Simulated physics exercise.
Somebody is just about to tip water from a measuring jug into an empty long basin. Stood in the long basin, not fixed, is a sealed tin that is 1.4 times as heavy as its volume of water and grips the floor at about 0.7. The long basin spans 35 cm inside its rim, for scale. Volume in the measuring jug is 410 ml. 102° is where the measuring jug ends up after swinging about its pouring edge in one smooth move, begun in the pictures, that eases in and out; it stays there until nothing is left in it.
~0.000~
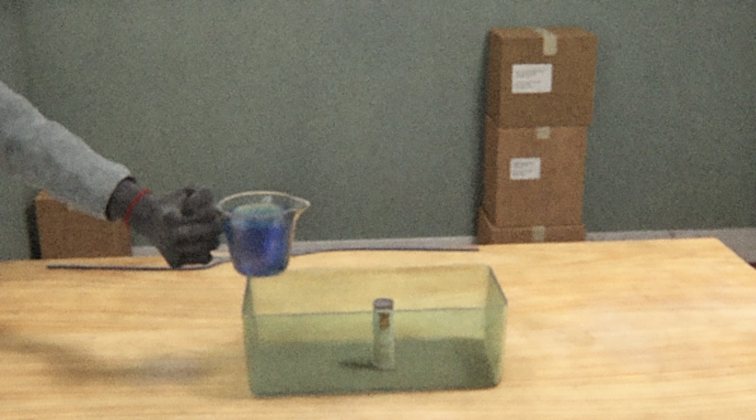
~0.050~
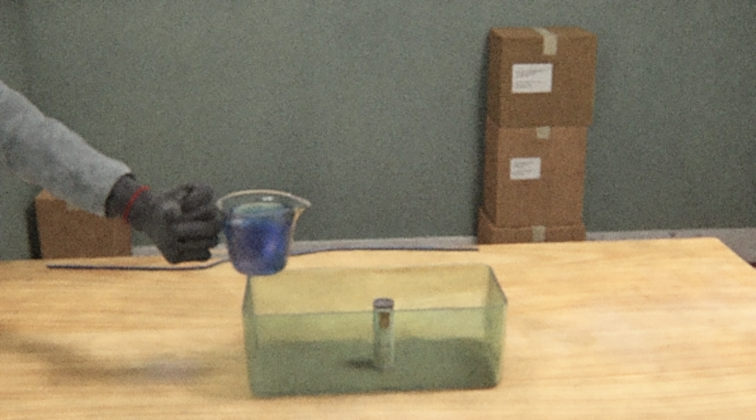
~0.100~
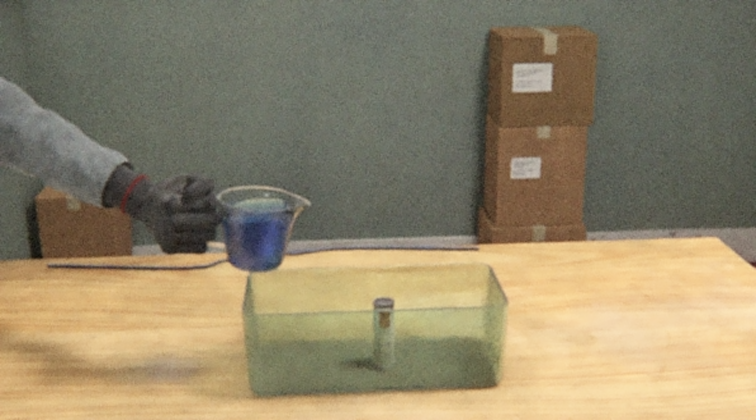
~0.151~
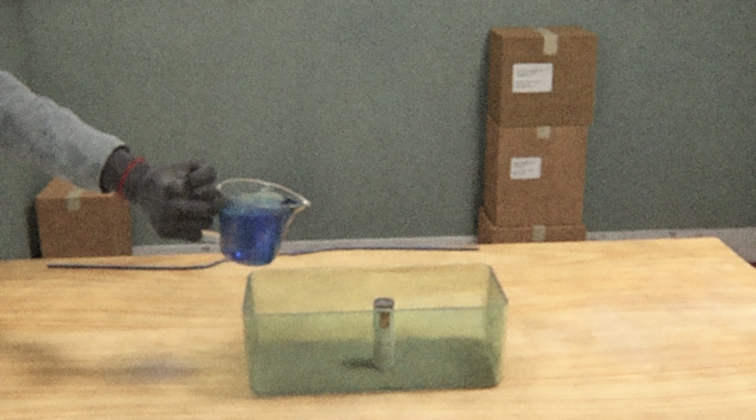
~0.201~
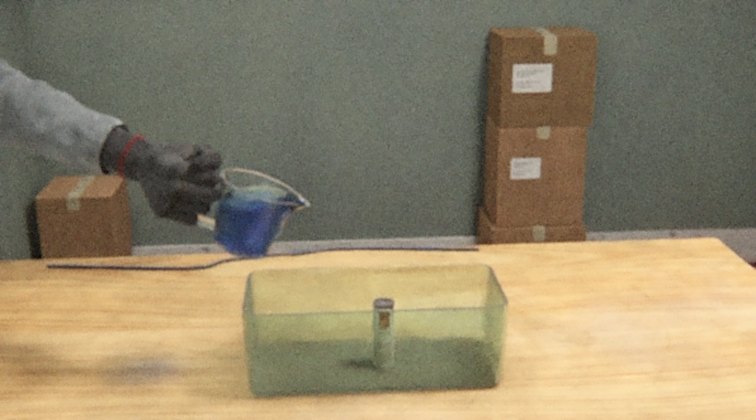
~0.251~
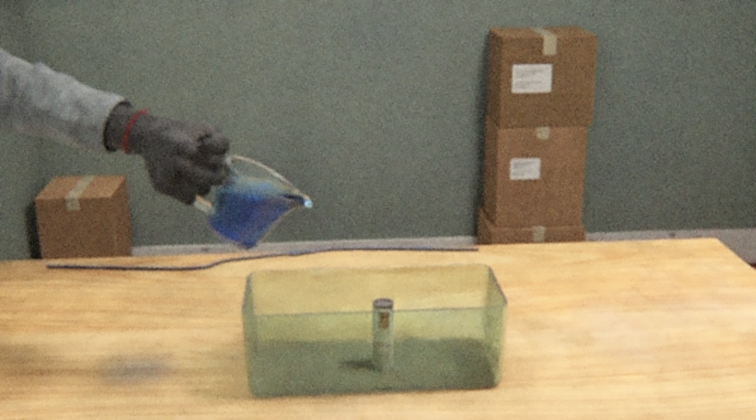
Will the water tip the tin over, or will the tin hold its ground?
Odds are it weathers it.
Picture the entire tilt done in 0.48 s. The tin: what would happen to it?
The tin would stay balanced.
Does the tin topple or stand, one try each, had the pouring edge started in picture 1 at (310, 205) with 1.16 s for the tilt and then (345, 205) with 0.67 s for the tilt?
The tin overturns the first time and stays vertical the second time.
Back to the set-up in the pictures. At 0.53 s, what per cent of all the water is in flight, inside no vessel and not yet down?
40 %.
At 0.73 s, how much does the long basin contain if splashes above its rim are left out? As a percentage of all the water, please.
The share is close to 72 percent.
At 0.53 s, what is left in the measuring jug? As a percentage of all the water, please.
Close to 50 percent of the liquid remains at that time.
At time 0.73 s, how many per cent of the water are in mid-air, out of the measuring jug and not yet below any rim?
Something like 24 per cent of the total.
By 0.53 s the tilt is 91° and 49 per cent is still to pour; the tin stands where it began.
By 0.73 s the tilt is 102° and 4 per cent is still to pour; the tin stands where it began.
By 0.94 s the tilt is 102° and 0 per cent is still to pour; the tin stands where it began.
By 1.17 s the tilt is 102° and 0 per cent is still to pour; the tin stands where it began.
At rest the tin stands where it began.
